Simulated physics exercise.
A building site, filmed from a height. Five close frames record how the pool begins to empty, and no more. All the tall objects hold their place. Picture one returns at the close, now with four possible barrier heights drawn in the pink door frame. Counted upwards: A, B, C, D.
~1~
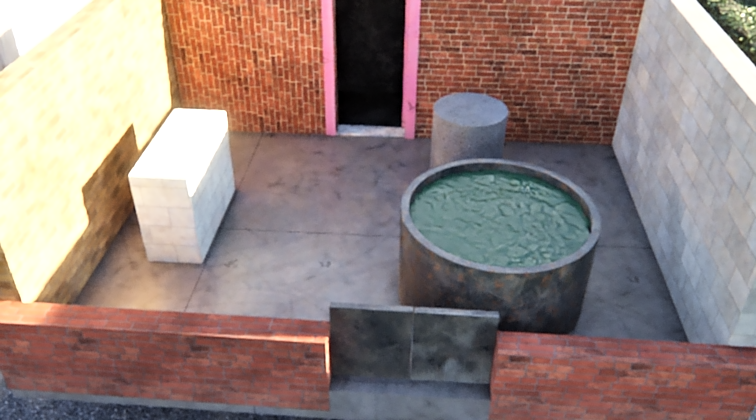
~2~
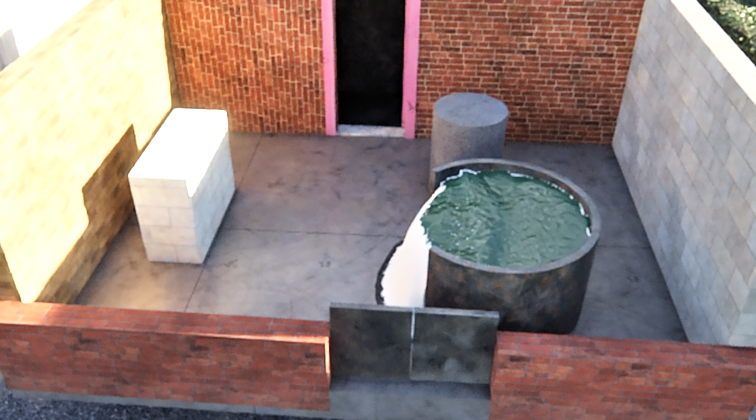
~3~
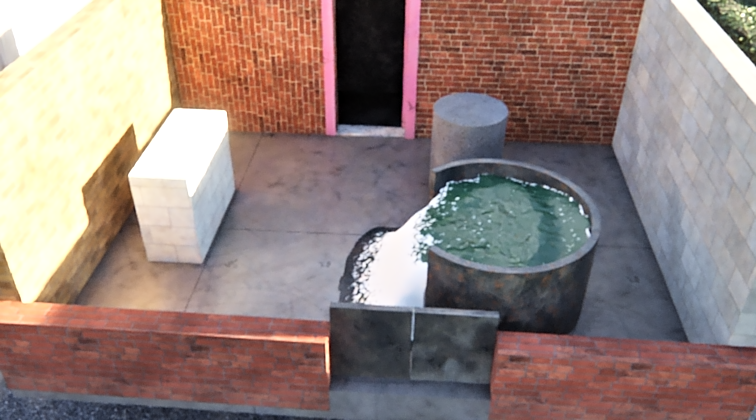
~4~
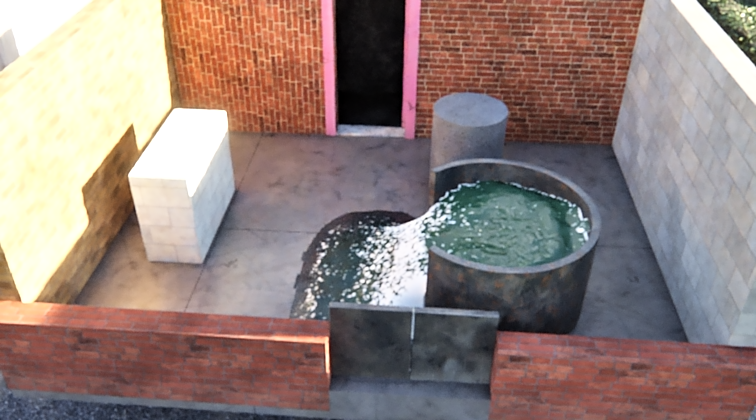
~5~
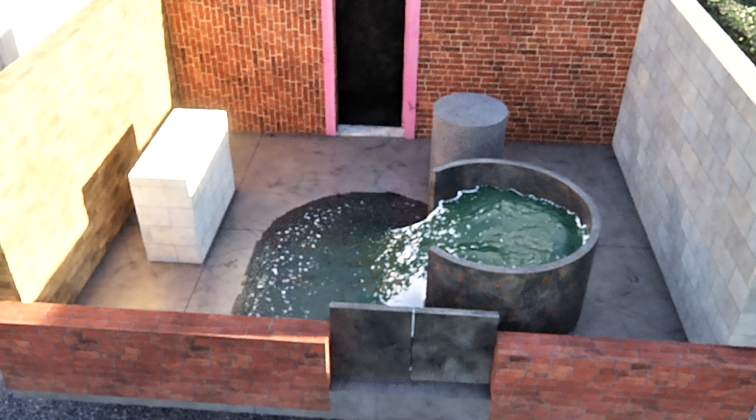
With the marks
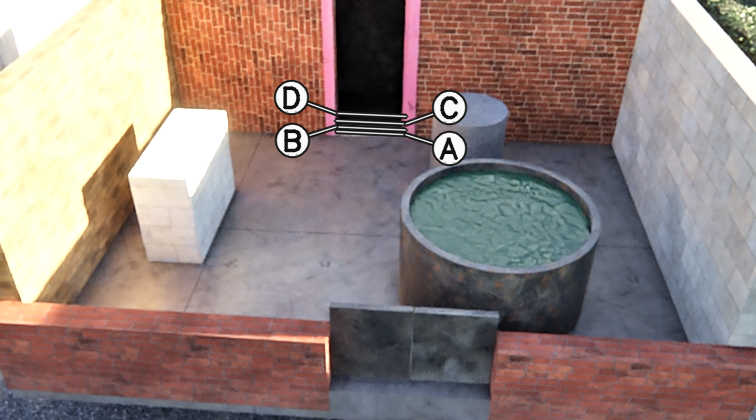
We see a walled yard from above, with a round pool of still green water near a shut gate; then the pool's left side opens and foaming water pours out, spreading leftward across the paved ground.
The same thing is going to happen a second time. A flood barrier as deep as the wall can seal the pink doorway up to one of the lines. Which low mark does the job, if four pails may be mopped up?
Choose B.
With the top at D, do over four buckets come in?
No, that is safe.
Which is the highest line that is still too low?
It is A.
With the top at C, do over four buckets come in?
No, not at all.
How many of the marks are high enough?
Three of them.
On the marked copy, A at (370, 133); B at (370, 128); C at (370, 122); D at (370, 114); from the bottom up A, B, C, D.
With A, about 9 bucketfuls get in.
With B, a splash gets over, under a bucket.
With C, nothing gets over.
With D, nothing gets over.
